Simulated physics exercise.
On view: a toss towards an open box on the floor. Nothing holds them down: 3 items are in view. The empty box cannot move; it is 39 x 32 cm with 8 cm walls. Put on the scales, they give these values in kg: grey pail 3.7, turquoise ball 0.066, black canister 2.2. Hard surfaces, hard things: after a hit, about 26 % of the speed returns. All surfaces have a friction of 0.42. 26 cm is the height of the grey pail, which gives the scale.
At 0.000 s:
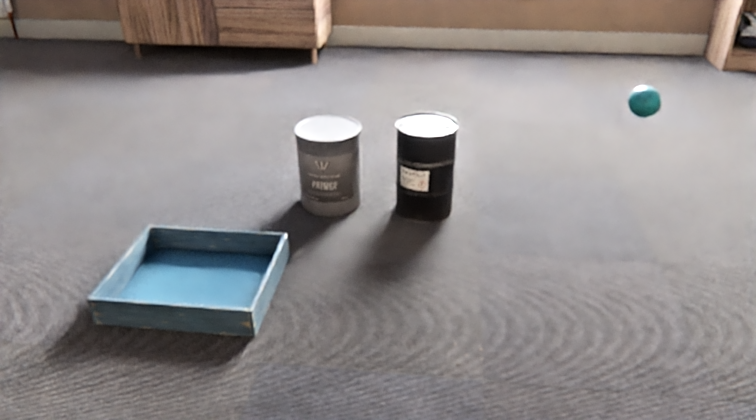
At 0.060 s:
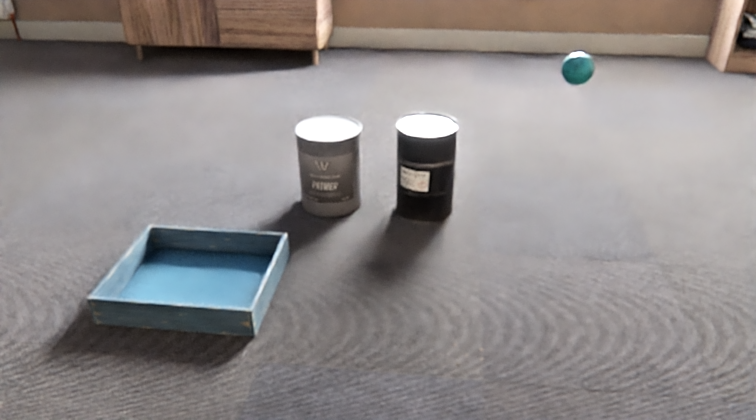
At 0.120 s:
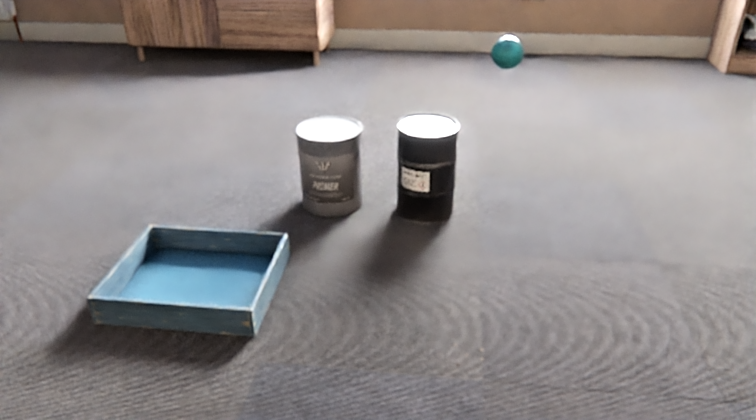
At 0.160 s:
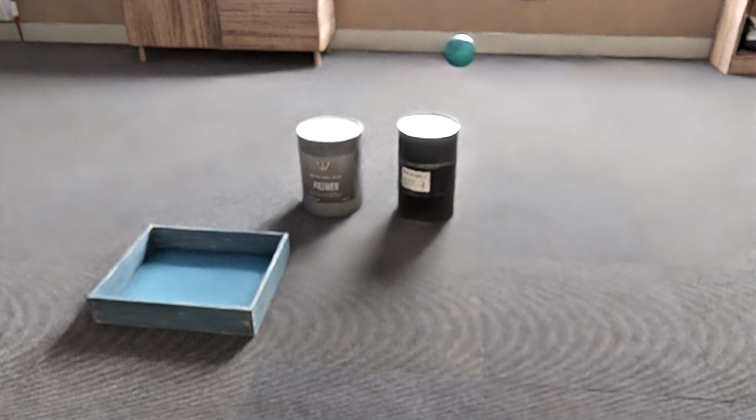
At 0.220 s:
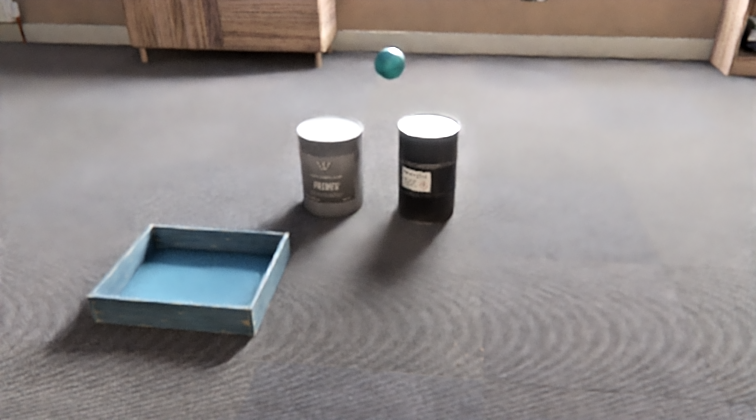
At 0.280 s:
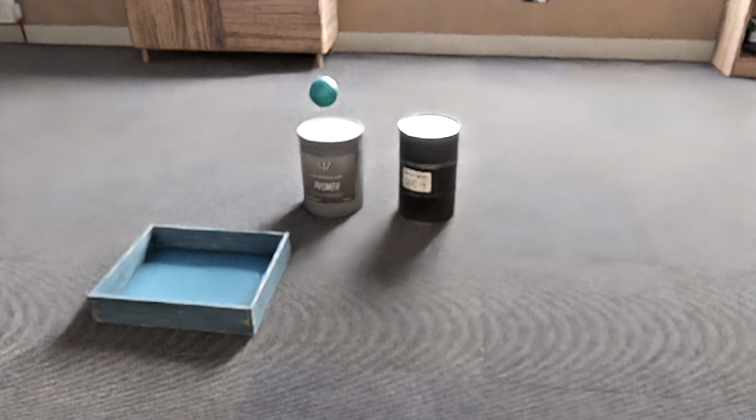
A turquoise ball arcs leftward through the air, passing above a black canister and grey pail.
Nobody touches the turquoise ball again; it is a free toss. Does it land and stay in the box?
Yes.
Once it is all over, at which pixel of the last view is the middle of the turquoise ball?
Close to (204, 281).
By 0.38 s, 13 cm from the box's middle; turquoise ball near (228, 167).
By 0.48 s, ball inside the box; turquoise ball near (155, 263).
By 0.68 s, ball inside the box; turquoise ball near (159, 264).
By 0.98 s, ball inside the box; turquoise ball near (187, 279).
When it is over (2.4 s), ball inside the box; the bystanders within 10 cm of the start. End places, in pixels of the last picture, turquoise ball near (204, 281).
